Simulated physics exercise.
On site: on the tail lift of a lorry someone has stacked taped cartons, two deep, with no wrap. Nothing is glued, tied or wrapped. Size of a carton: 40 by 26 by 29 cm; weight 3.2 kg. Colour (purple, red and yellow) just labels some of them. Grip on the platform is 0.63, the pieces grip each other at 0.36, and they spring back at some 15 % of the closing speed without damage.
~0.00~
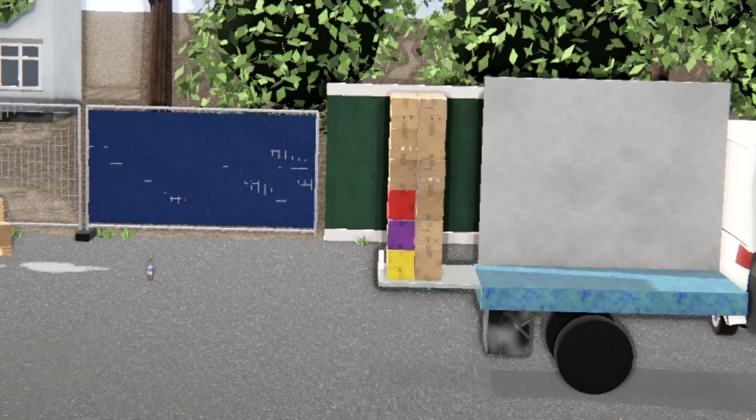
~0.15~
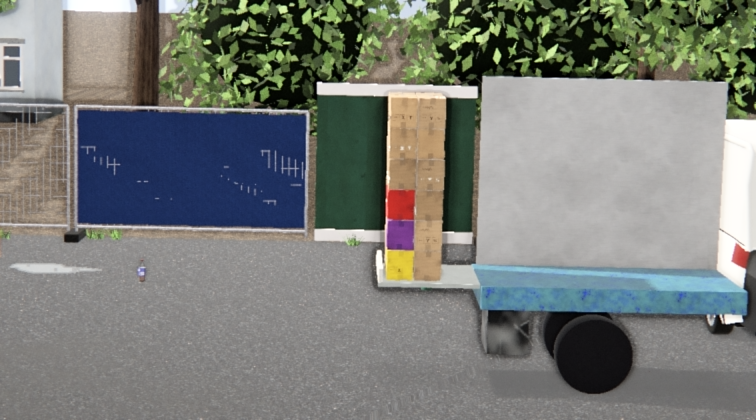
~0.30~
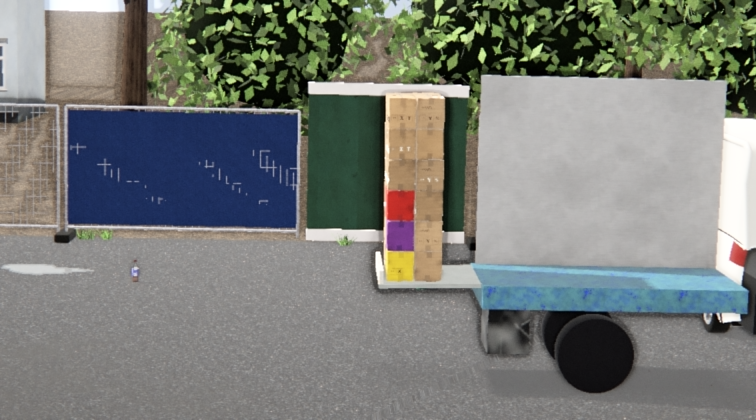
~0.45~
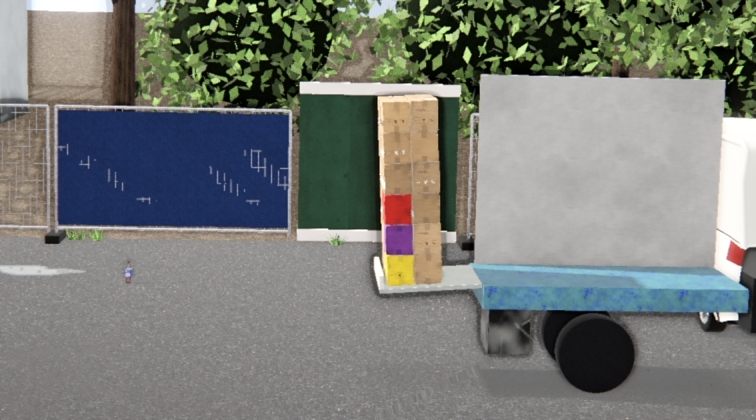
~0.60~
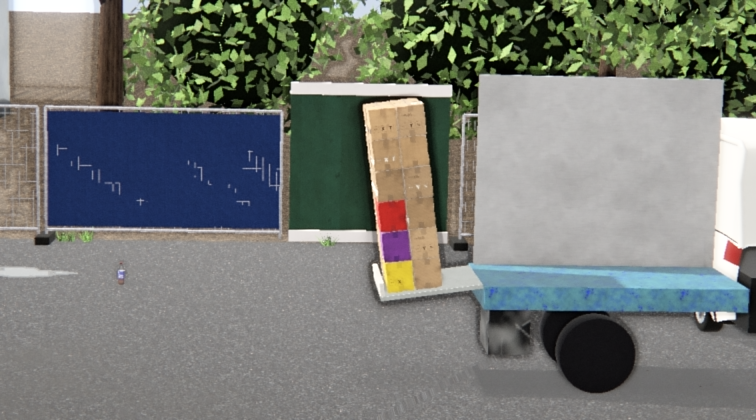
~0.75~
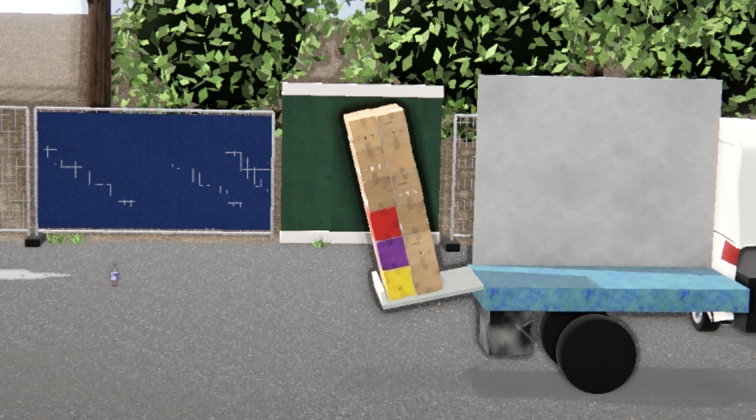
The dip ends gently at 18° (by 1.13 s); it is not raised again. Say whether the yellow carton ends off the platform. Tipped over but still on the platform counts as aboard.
The yellow carton remains on top.
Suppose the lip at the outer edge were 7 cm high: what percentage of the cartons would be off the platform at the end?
In that case 80 per cent.
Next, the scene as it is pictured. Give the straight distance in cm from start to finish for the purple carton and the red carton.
About: Purple 150, red 190.
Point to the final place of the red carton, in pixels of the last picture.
Around (292, 371).
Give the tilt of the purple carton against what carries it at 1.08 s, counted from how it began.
About 15°.
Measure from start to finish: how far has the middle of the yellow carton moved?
Some 25 cm.
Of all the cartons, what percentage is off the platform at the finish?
Roughly 80 per cent of them.
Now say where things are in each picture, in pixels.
In the first frame (each place is the centre of the face we see best; the camera moves round a little; leans and shifts are taken against what carries them), platform's outer corner (381, 284) slope 0°; yellow carton (401, 266); red carton (402, 205); purple carton (401, 236); all in place.
Platform's outer corner (380, 284) slope 0°; yellow carton (400, 266), in the second frame.
Platform's outer corner (381, 286) slope 1°; yellow carton (401, 267), in the third frame.
Platform's outer corner (382, 291) slope 4°; yellow carton (400, 271); 6 have shifted, in the fourth frame.
Platform's outer corner (383, 299) slope 8°; yellow carton (400, 277), in the fifth frame.
Platform's outer corner (385, 307) slope 12°; yellow carton (400, 284); red carton (385, 224) moved 27 mm; purple carton (392, 254); 16 have shifted, in the sixth frame.
By 1.08 s, slope 18°; 8 of the 24 cartons off the platform; yellow carton tilted 16°; red carton tilted 17°.
By 1.56 s, slope 18°; 18 of the 24 cartons off the platform; yellow carton unmoved; purple carton on its side.
When it is over (4.5 s), slope 18°; 19 of the 24 cartons off the platform; yellow carton unmoved; red carton on its side; purple carton on its side. In pixels of the last frame, middles, yellow carton near (399, 288), red carton near (292, 371).
